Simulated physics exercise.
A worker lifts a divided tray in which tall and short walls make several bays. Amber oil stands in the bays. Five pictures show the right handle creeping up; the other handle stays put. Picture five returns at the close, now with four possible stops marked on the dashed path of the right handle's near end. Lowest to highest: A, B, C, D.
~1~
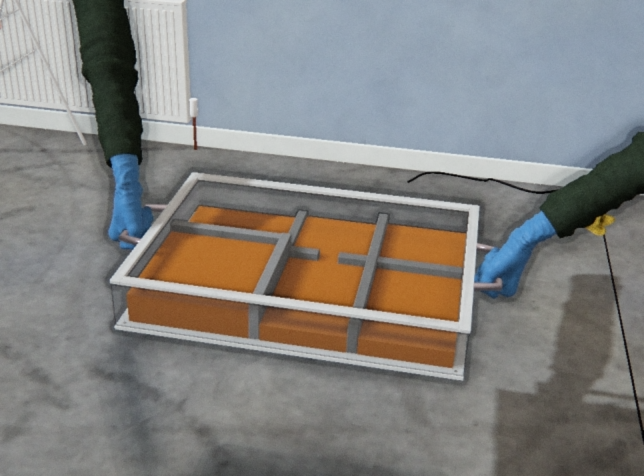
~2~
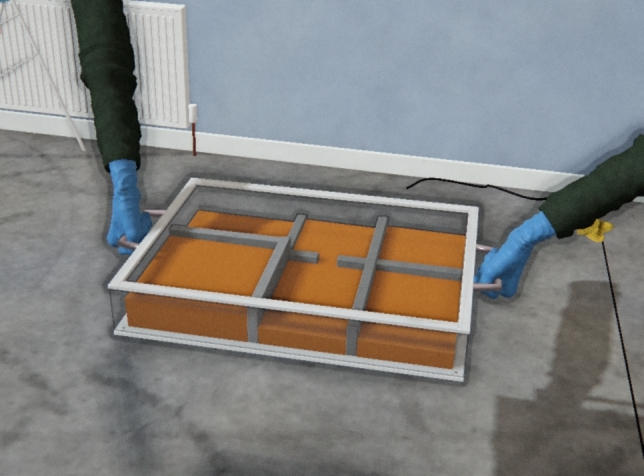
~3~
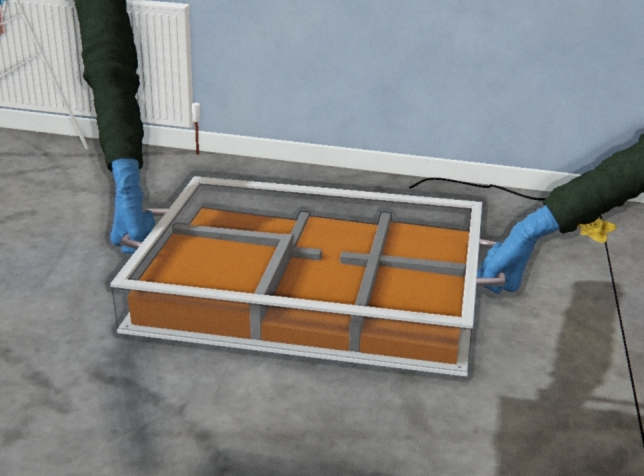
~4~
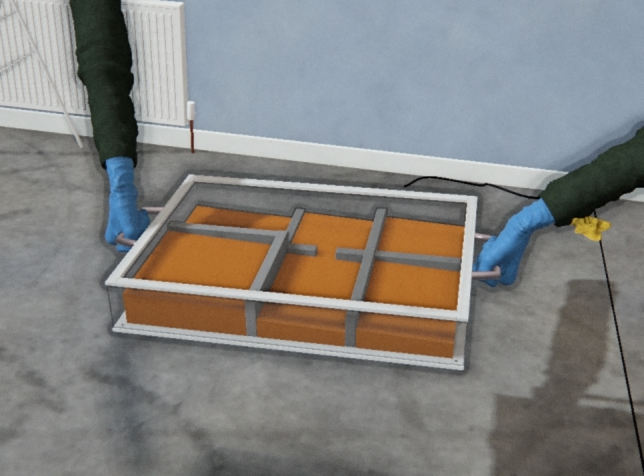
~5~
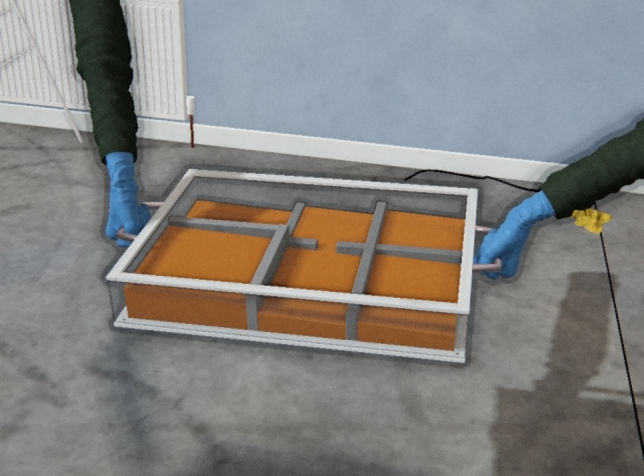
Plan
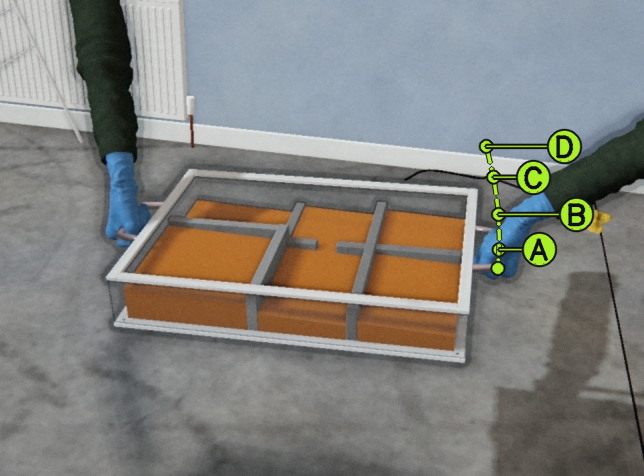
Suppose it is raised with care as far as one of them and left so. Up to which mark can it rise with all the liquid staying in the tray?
Mark C just does it.
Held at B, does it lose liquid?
No, not at all.
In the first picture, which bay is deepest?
That is the front left bay.
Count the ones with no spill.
Three of them.
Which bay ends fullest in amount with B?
That is the front left bay.
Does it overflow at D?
Yes, that goes wrong.
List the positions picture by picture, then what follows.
In the first frame, the tray is level; deepest in the front left bay, at (210, 268), shallowest in the back left; right handle at (499, 269).
In the second frame, tipped about 1° down to the left; no wall is crossed; right handle at (498, 270).
In the third frame, tipped about 2° down to the left; no wall is crossed; right handle at (502, 264).
In the fourth frame, tipped about 3° down to the left; no wall is crossed; right handle at (497, 258).
In the fifth frame, tipped about 3° down to the left; deepest in the front left bay, at (208, 261), shallowest in the back left; right handle at (498, 250).
In lime, A at (499, 249); B at (498, 214); C at (493, 177); D at (486, 146).
Choosing A, nothing spills; the front left bay holds the most.
Choosing B, nothing spills; the front left bay holds the most.
Choosing C, nothing spills; the front left bay holds the most.
Choosing D, about 11 % goes over the rim.
